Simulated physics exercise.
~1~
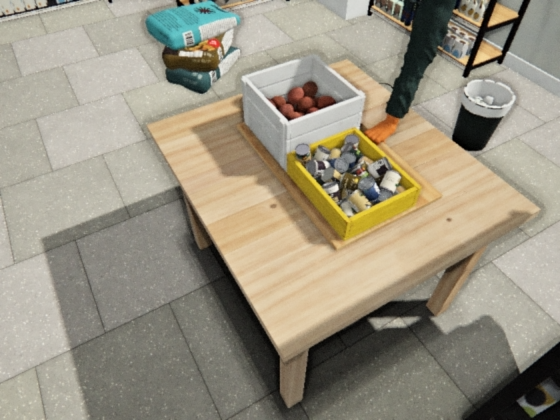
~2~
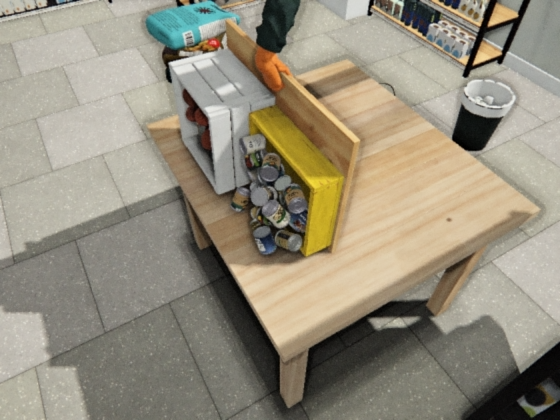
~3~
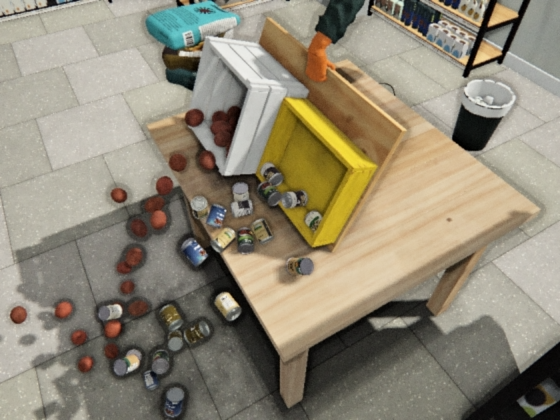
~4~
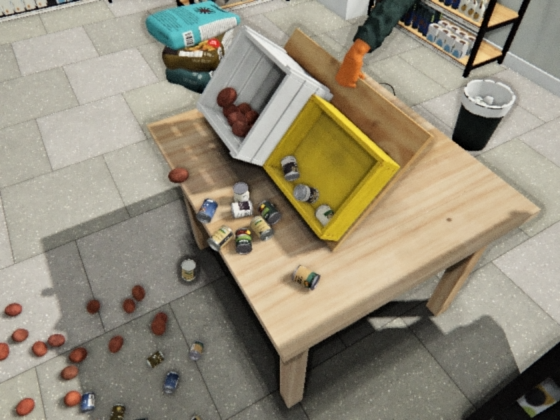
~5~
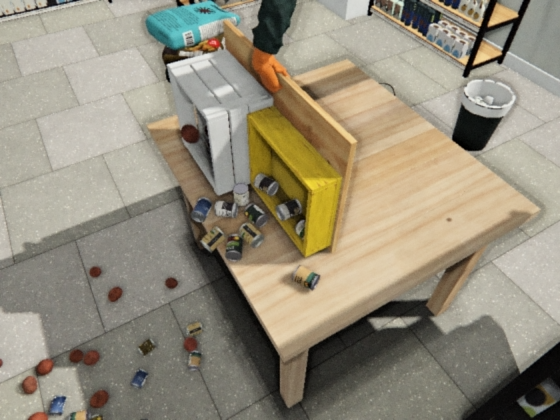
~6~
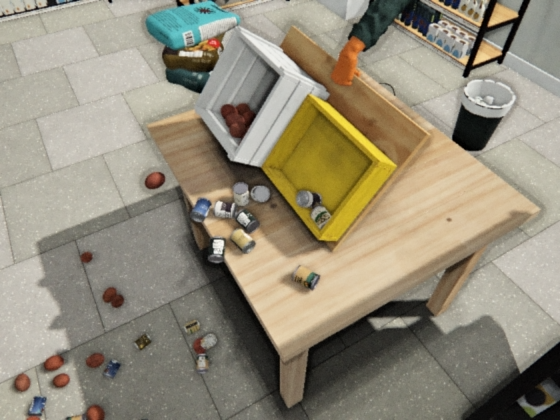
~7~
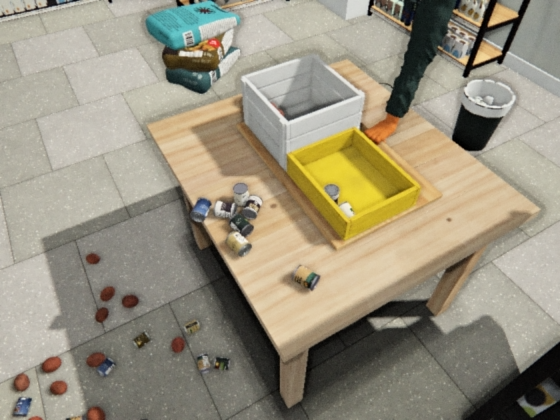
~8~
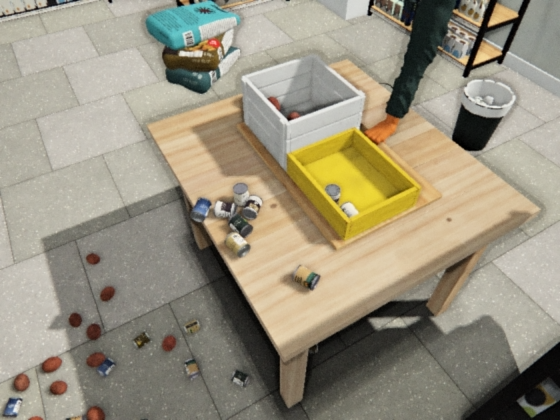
An orange-gloved hand tips a board of two containers twice, spilling potatoes and tins.
